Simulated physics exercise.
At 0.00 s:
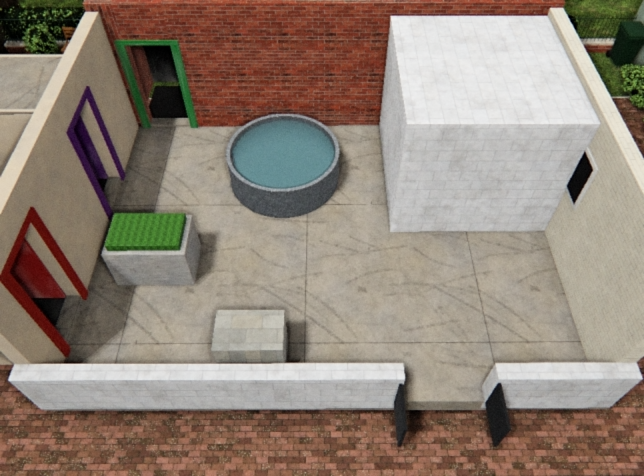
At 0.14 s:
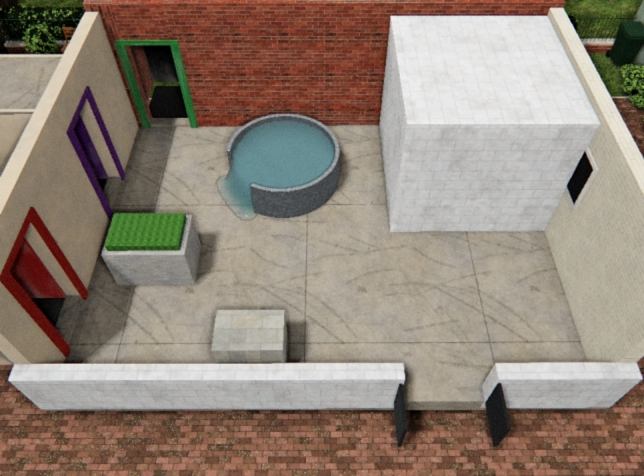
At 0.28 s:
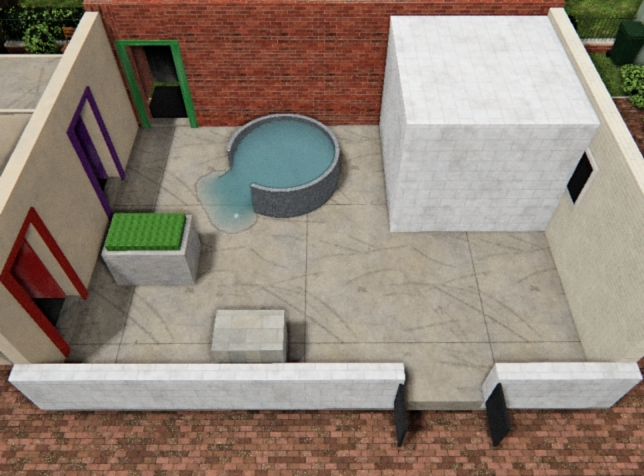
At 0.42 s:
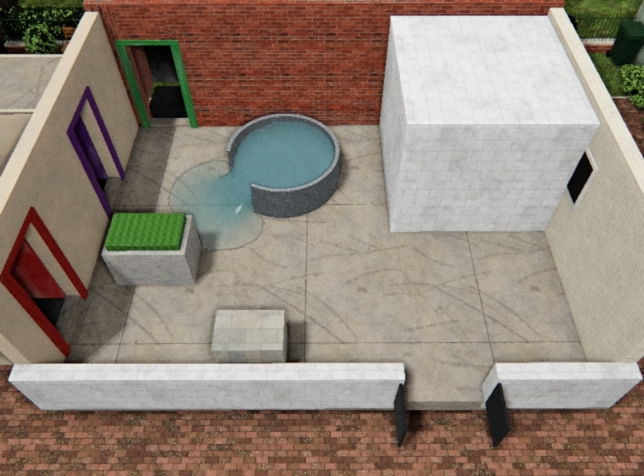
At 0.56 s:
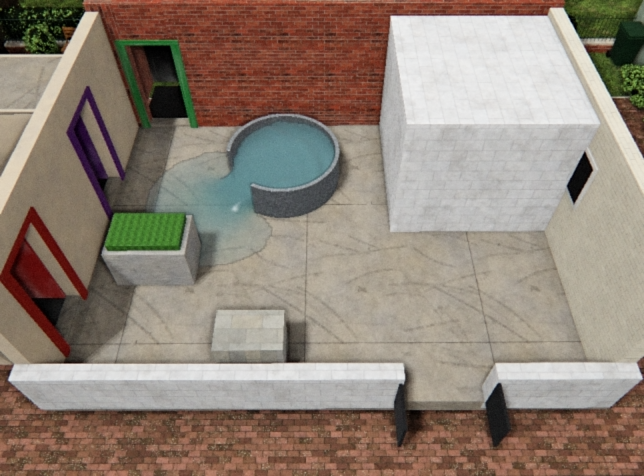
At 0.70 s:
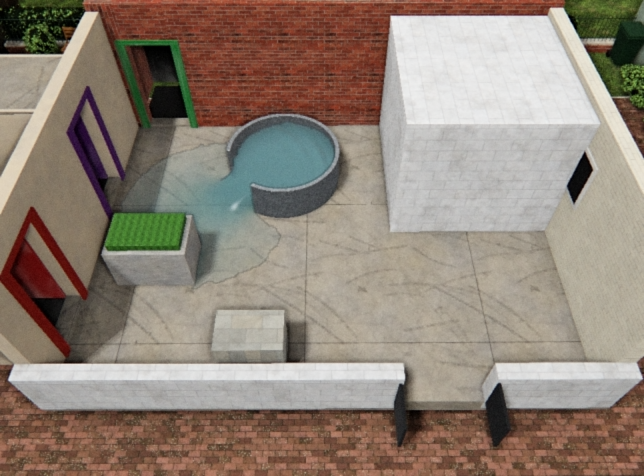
Water pours from a gap in the round tank and spreads left across the floor.
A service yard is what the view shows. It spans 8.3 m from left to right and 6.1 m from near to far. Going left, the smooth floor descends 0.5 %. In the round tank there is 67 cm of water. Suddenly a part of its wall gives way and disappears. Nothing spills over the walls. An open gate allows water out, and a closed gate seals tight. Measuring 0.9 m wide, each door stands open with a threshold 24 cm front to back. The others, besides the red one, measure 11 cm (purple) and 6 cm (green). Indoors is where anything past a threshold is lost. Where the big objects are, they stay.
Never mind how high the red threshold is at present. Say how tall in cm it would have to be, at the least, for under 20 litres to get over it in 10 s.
Some 6 cm would be enough.
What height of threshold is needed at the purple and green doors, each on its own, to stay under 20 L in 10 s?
About 24 cm at purple and 14.0 cm at green.
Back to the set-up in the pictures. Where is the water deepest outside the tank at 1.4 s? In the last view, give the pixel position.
Around pixel (104, 240).
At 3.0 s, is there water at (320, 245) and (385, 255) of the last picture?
In order, the two points are bone dry and bone dry.
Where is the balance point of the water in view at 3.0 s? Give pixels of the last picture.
My guess is close to (211, 216).
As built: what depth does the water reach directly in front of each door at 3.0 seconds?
Purple door 22 cm, red door 8 cm, green door 16 cm.
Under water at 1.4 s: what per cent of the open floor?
Close to 25 per cent of it is wet.
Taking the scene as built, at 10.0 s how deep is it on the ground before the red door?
Some 6.5 centimetres.
After 1.4 s water covers 25 % of the floor, deepest (46 cm) near (104, 240); it has not reached the red door.
After 3.0 s water covers 35 % of the floor, deepest (28 cm) near (61, 376); 8 cm at the red door, 0 litres in over its 17 cm threshold.
After 10.0 s water covers 95 % of the floor, deepest (10 cm) near (138, 131); 7 cm at the red door, 0 litres in over its 17 cm threshold.
At the red door as built, the water arrived by 1.5 s and peaked near 11 cm at 5.6 s.
With a threshold of 5 cm, 32 litres would have come in within the 10 s; with 7 cm, 11 litres. So under 20 litres takes about 6 cm.
